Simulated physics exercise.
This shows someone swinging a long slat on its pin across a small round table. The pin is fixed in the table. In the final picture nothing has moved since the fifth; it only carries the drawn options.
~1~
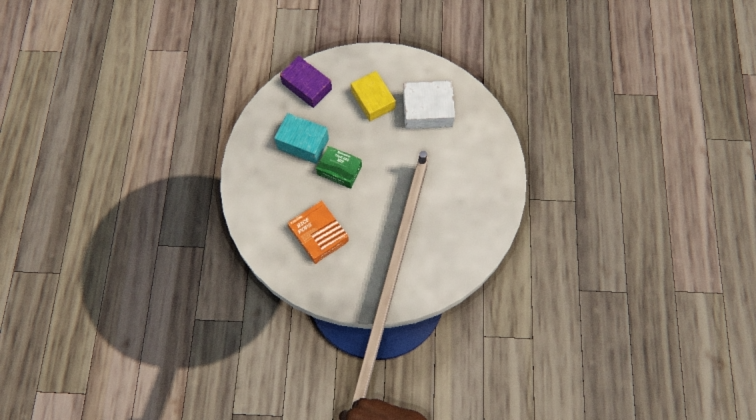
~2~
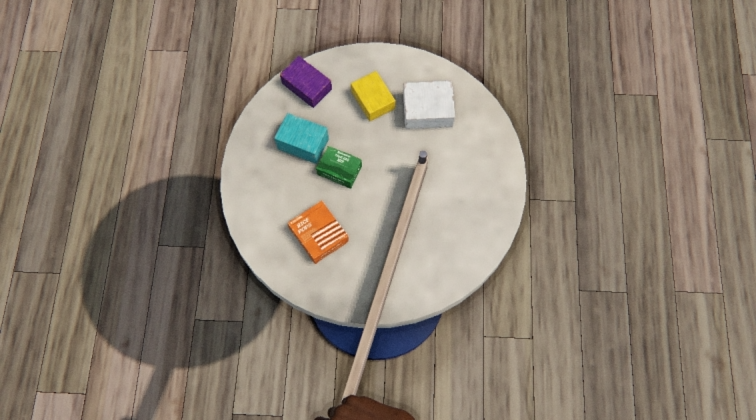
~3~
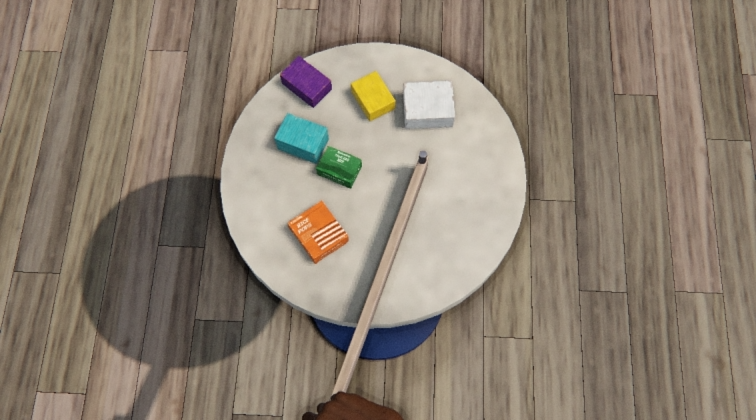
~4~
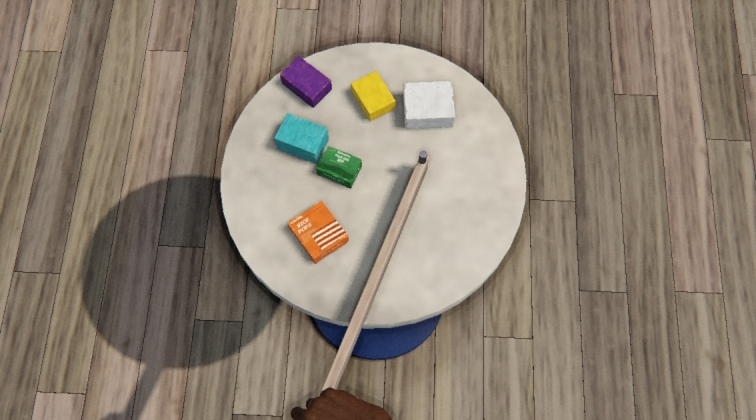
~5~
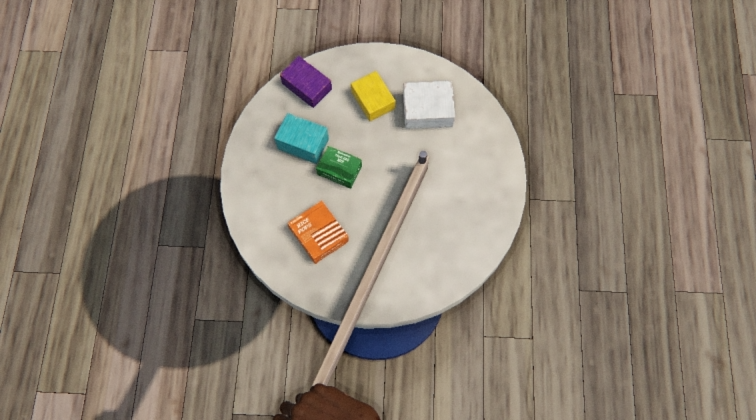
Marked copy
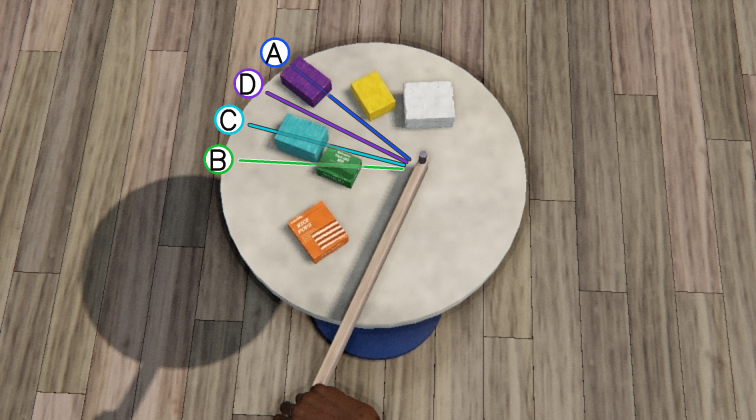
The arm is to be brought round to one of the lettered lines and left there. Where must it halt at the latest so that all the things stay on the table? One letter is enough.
It can go as far as C.
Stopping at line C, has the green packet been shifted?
Yes.
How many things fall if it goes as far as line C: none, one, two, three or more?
The count is none.
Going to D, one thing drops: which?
It is the purple block.
On the copy, A at (349, 112); B at (321, 165); C at (326, 145); D at (335, 127).
On C. First, arm (337, 219); orange box (307, 216); purple block (306, 82).
Then, arm (318, 172); turquoise block (302, 121); orange box (294, 159).
Finally, arm (323, 135); purple block (317, 55); turquoise block (324, 82); nothing has fallen.
By contrast, A drops the purple block; B is safe but short; D drops the purple block.
